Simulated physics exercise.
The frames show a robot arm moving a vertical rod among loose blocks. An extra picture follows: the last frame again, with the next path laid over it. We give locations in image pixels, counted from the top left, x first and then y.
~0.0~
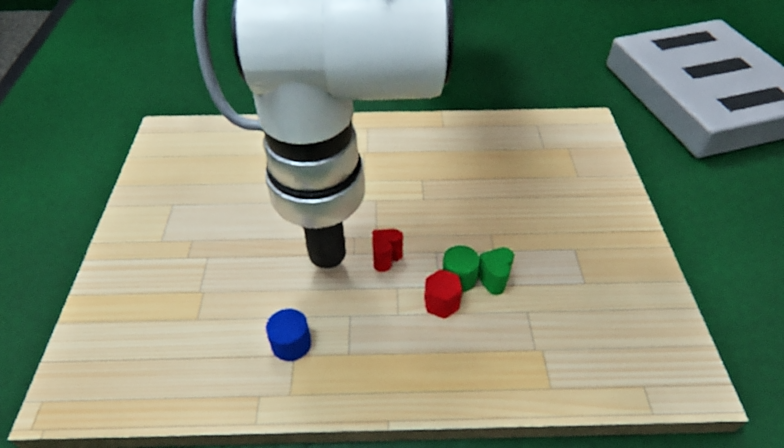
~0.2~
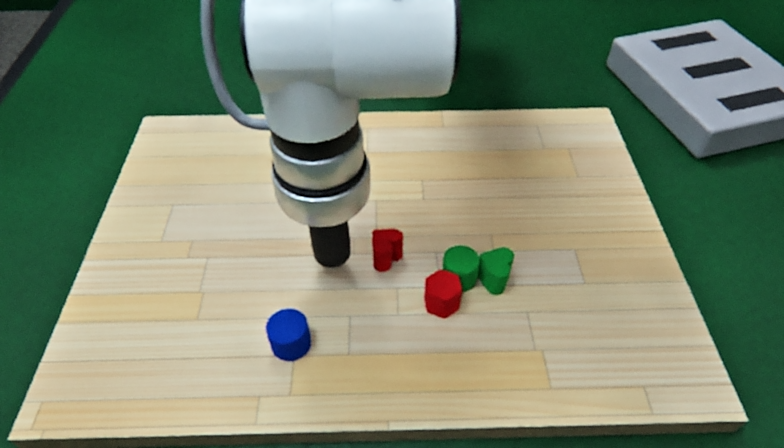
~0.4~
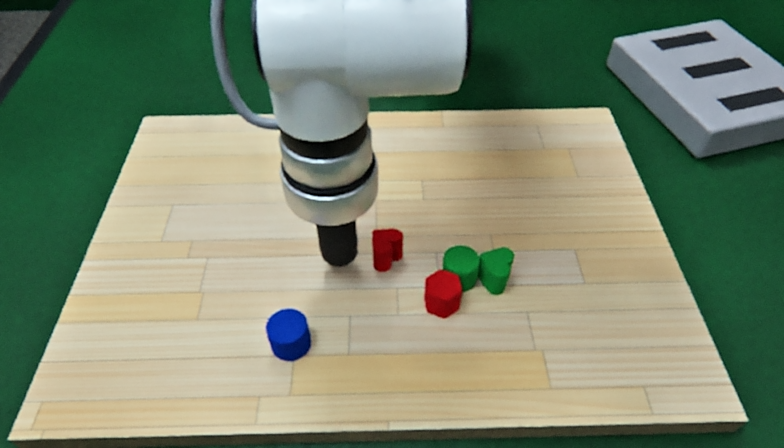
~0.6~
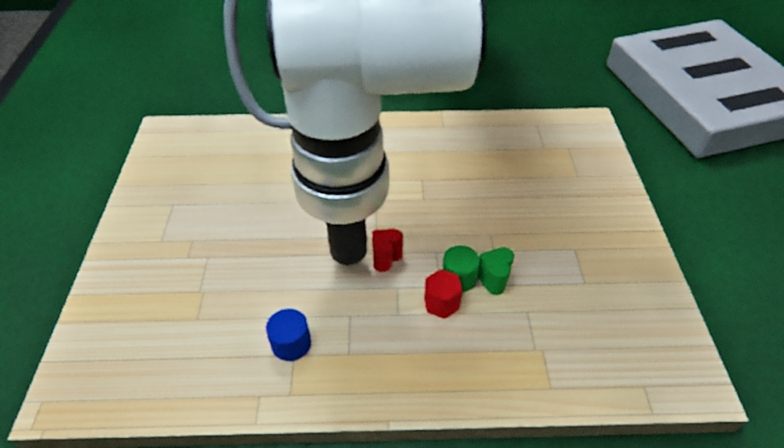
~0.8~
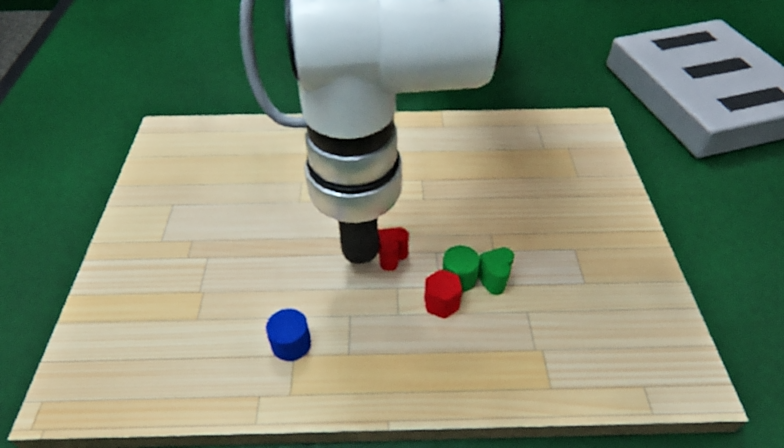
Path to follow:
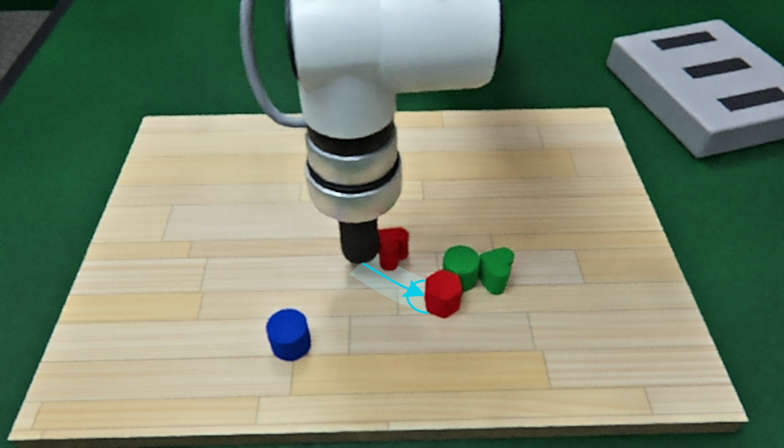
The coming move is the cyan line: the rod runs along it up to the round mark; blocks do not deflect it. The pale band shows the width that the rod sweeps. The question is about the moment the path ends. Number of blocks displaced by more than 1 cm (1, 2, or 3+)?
Count: Two.
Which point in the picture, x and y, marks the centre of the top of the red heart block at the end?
I expect it at (411, 241).
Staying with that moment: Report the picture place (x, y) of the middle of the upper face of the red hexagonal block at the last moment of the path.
The spot you're after is about (464, 292) in the image.
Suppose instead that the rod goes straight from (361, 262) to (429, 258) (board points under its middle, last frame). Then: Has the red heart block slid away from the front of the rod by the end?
No, that is not what happens.
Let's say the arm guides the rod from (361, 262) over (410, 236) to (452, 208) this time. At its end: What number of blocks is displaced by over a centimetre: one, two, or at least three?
A single block is moved.
Path on the board, from (361, 262) through (392, 281) to (426, 296).
The first path, step by step. Halfway along, rod (392, 269); red heart block (410, 240), turned 50° anticlockwise.
At the end, rod (427, 284); red heart block (411, 241), turned 60° anticlockwise; red hexagonal block (464, 292); green circular block in place.
